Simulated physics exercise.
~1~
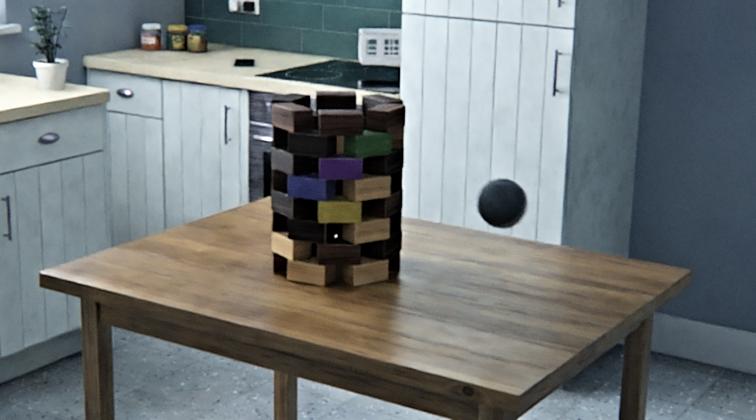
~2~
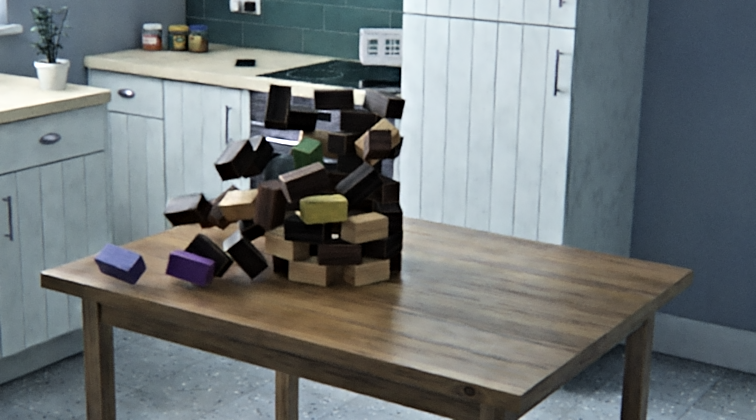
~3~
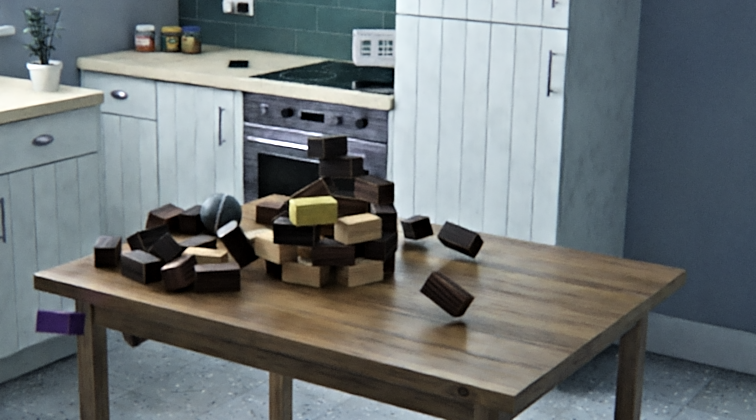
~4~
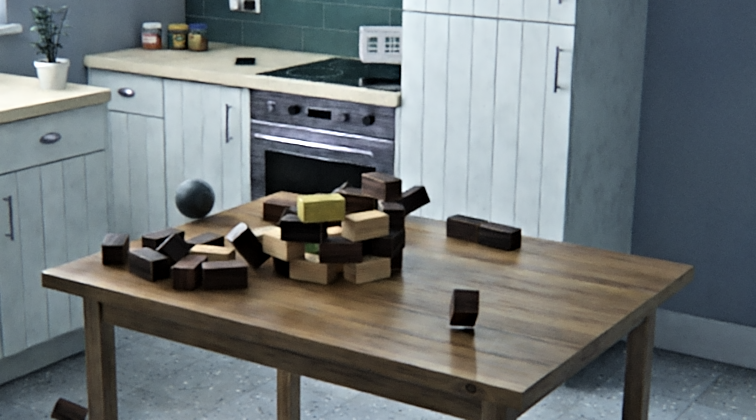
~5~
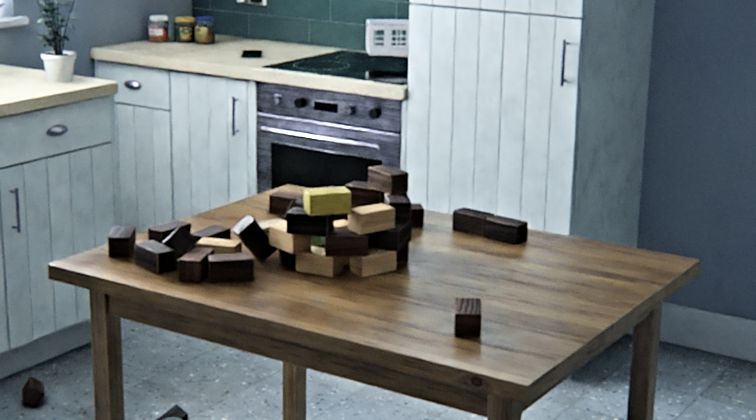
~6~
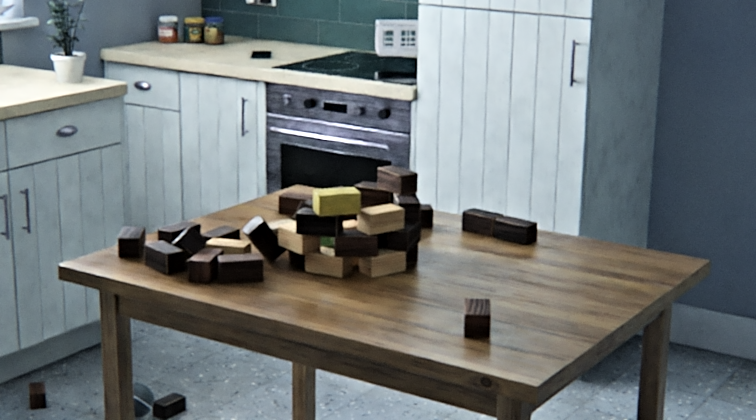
The clip shows a round tower of wooden blocks on a kitchen table as a dark ball flies in from the right and smashes into it, scattering blocks leftward, before dropping to the floor; a low heap topped by the yellow block remains among scattered pieces.
